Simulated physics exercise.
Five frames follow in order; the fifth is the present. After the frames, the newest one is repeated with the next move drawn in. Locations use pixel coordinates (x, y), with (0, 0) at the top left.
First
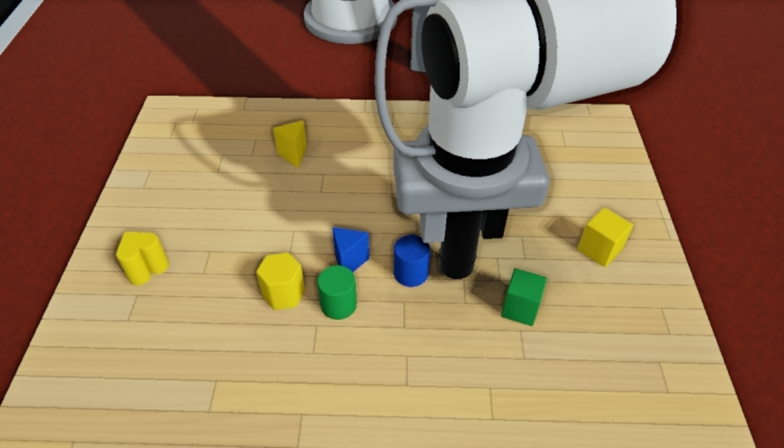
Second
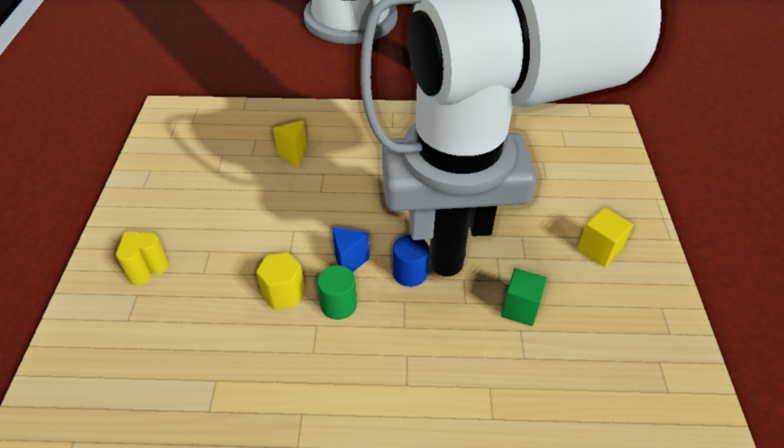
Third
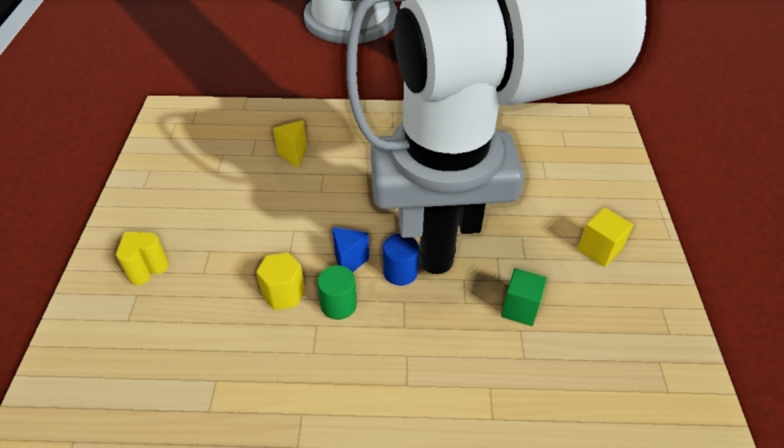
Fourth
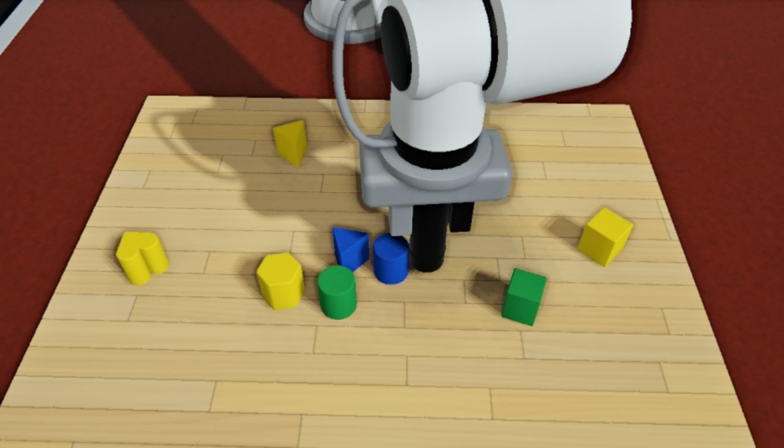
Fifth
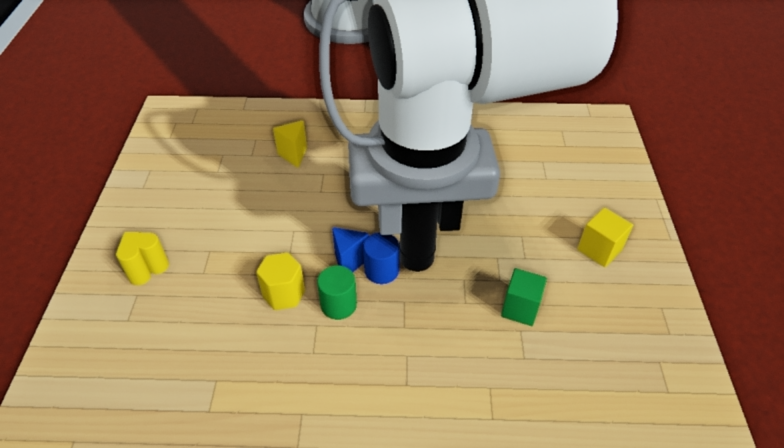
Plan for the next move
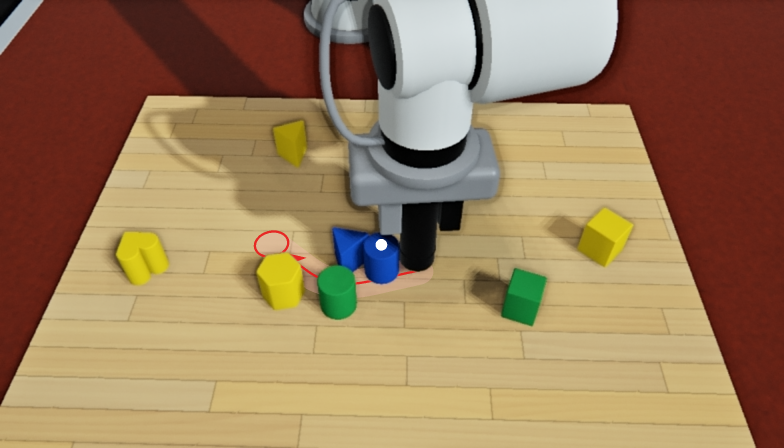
On a light wooden tabletop scattered with yellow, green and blue blocks, a robot arm with a black pusher moves left to the blue cylinder, then pushes it a short way left, up beside the blue triangular block.
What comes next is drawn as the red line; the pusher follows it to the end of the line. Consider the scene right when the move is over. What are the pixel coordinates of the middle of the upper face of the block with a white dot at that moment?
I predict (246, 200).
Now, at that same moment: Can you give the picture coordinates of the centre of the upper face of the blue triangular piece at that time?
Its top centre is at about (289, 200).
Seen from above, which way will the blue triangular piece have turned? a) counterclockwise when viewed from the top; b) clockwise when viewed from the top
The correct letter is b.
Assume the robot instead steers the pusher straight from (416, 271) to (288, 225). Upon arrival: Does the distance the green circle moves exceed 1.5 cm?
I expect not.
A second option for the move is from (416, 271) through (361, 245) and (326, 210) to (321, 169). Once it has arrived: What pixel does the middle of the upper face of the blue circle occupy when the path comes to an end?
Its top middle is near (310, 223).
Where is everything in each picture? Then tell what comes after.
Tip of the pusher (456, 267), middles of tops, yellow six-sided block (278, 268), green circle (336, 279), blue triangular piece (347, 238), blue circle (412, 247), in the first picture.
Pusher (446, 264), nothing pushed, in the second picture.
Pusher (436, 262), blue circle (401, 246), in the third picture.
Pusher (426, 260), blue circle (391, 245), in the fourth picture.
Pusher (417, 259), yellow six-sided block (278, 268), green circle (336, 279), blue triangular piece (347, 238), blue circle (381, 245), in the fifth picture.
The line goes from (416, 271) over (362, 283) and (309, 272) to (272, 244); the dot is on the blue circle.
The first path, step by step. One third of the way, pusher (359, 271); blue triangular piece (312, 224); blue circle (328, 243).
Two thirds of the way, pusher (306, 260); green circle (319, 286); blue triangular piece (291, 205), turned 75° clockwise; blue circle (281, 227).
At the end, pusher (269, 232); yellow six-sided block unmoved; green circle (319, 286); blue triangular piece (289, 200), turned 90° clockwise; blue circle (246, 200).
